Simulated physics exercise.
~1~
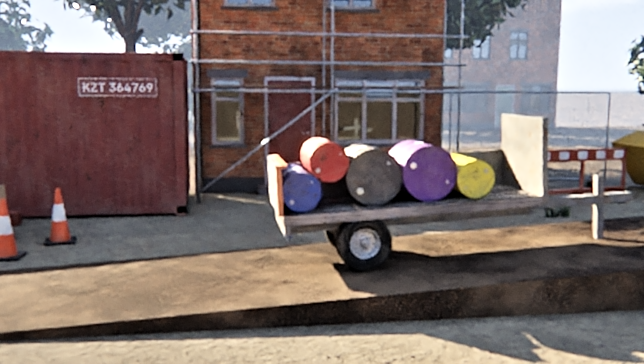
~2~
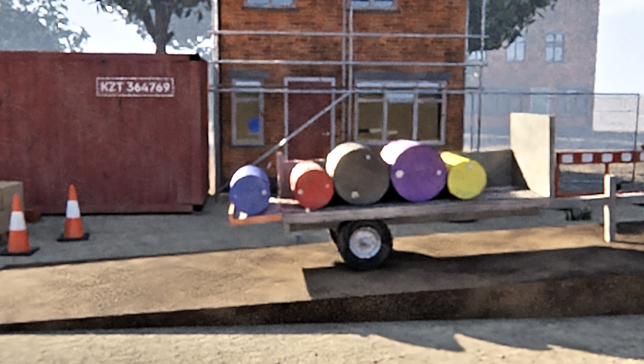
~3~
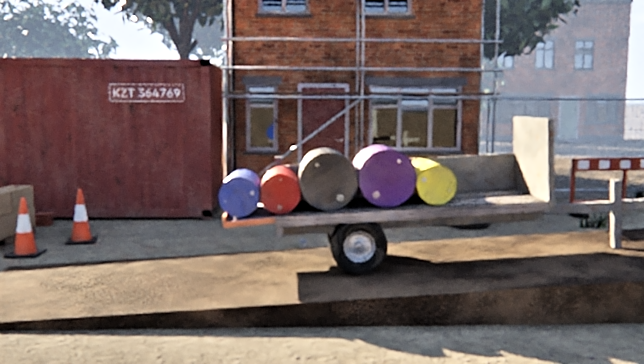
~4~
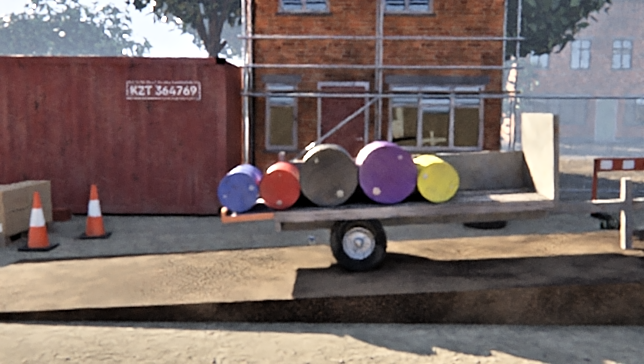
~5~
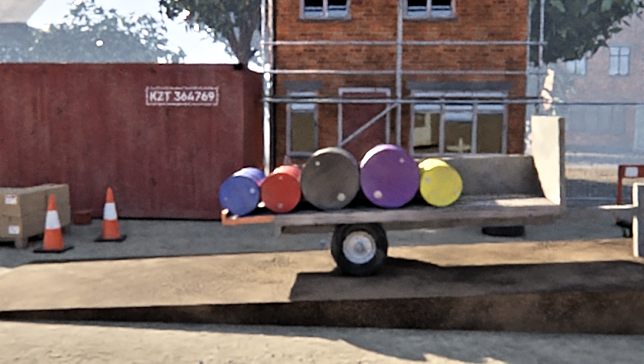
On a building site beside a red container, a trailer's tailgate drops open and its five drums roll left, the blue one onto the lowered gate and the red one down behind it, until all settle in a row, still aboard.
